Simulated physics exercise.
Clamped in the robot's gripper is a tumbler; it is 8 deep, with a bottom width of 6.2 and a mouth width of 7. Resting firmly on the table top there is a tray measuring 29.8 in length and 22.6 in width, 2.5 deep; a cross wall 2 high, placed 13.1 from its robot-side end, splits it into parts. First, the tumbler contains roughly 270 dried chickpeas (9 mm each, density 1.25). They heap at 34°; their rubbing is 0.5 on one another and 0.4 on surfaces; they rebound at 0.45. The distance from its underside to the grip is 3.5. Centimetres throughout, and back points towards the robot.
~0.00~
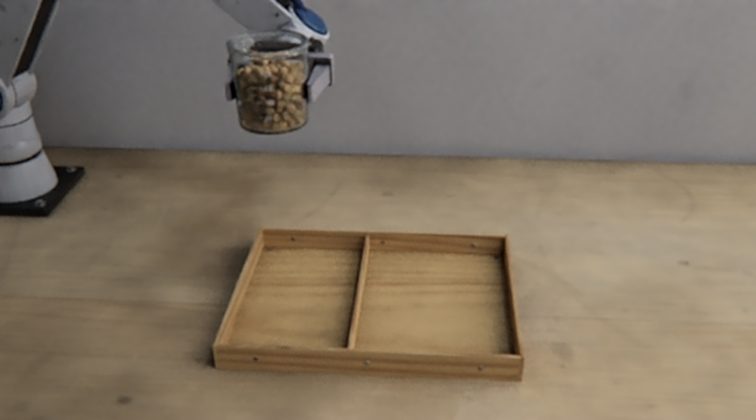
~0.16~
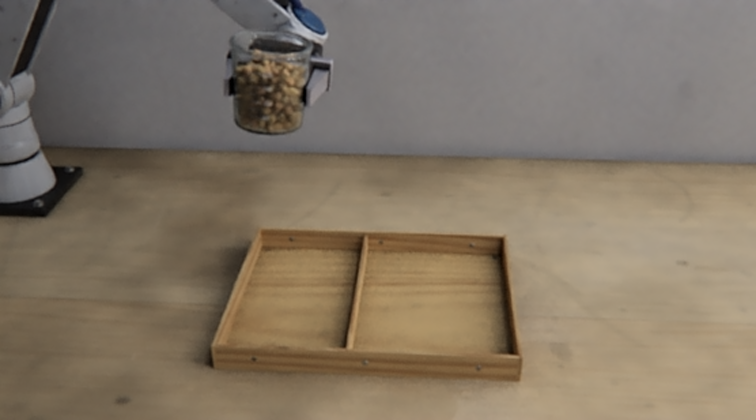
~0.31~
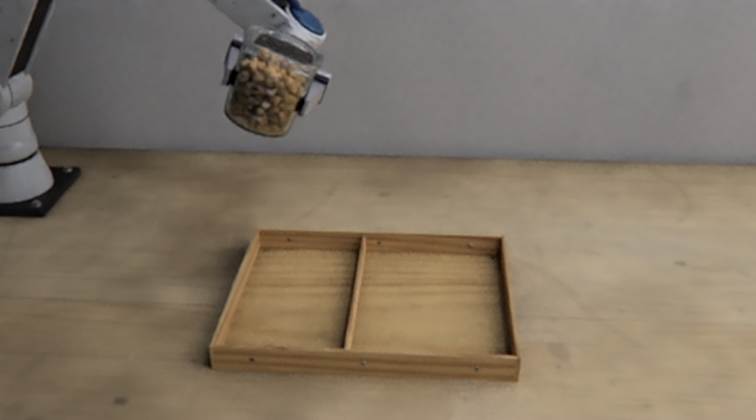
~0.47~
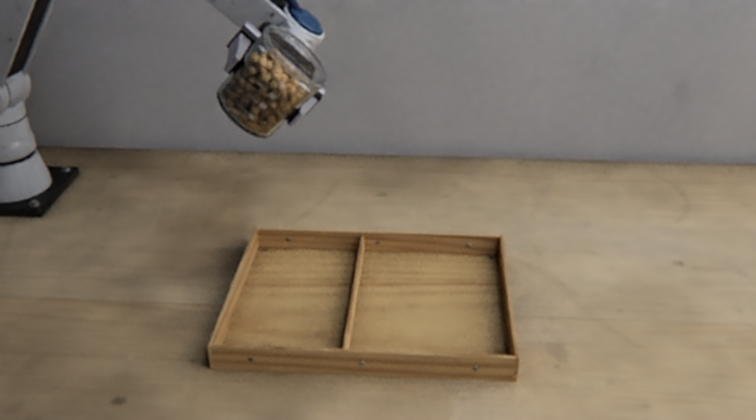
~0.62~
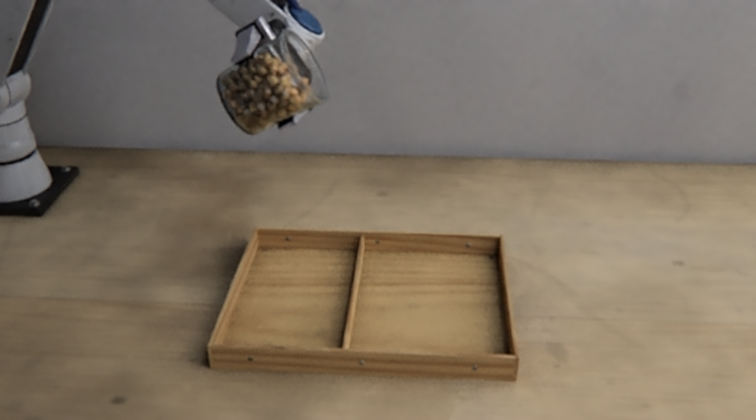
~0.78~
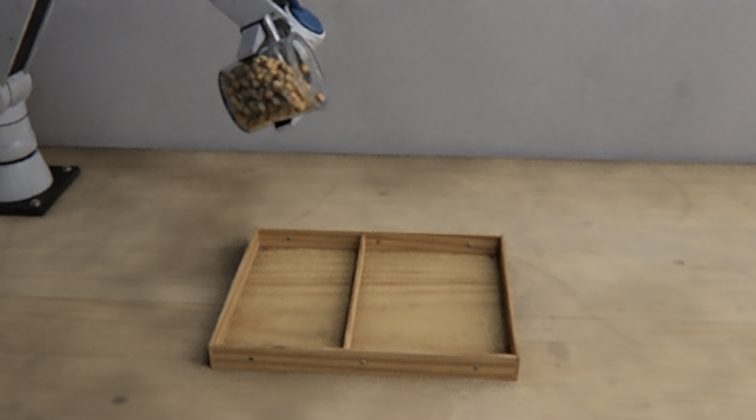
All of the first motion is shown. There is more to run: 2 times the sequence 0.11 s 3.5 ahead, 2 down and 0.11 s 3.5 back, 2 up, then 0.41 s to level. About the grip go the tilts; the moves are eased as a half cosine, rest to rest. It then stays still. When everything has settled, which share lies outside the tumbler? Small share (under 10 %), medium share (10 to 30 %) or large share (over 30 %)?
A medium share.
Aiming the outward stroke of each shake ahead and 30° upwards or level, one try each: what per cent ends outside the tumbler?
Estimates, in order: 60 % then 40 %.
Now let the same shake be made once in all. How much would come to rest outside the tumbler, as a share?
In that case some 15 per cent.
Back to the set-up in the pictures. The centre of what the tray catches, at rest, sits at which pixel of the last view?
About (398, 295).
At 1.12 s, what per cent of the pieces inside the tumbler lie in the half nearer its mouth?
About 40 percent.
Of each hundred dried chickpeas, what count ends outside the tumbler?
20 per cent or thereabouts.
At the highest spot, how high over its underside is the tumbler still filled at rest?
Roughly 7.0 centimetres.
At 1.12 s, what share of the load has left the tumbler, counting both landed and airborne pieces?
Roughly 10 percent up to then.
After 1.12 s, tilted 66° forward, highest piece 25 above the table; 238 in the tumbler, 4 in the far-side part, 24 in flight or on a rim.
After 1.46 s, tilted 24° forward, highest piece 28 above the table; 214 in the tumbler, 38 in the far-side part, 12 in the robot-side part, 2 on the table or floor.
After 1.83 s, level, highest piece 29 above the table; 214 in the tumbler, 38 in the far-side part, 12 in the robot-side part, 2 on the table or floor.
After 2.88 s, level, highest piece 29 above the table; 214 in the tumbler, 38 in the far-side part, 12 in the robot-side part, 2 on the table or floor.
In the end, 214 in the tumbler, 38 in the far-side part, 12 in the robot-side part, 2 on the table or floor. That is 20 % outside the tumbler.
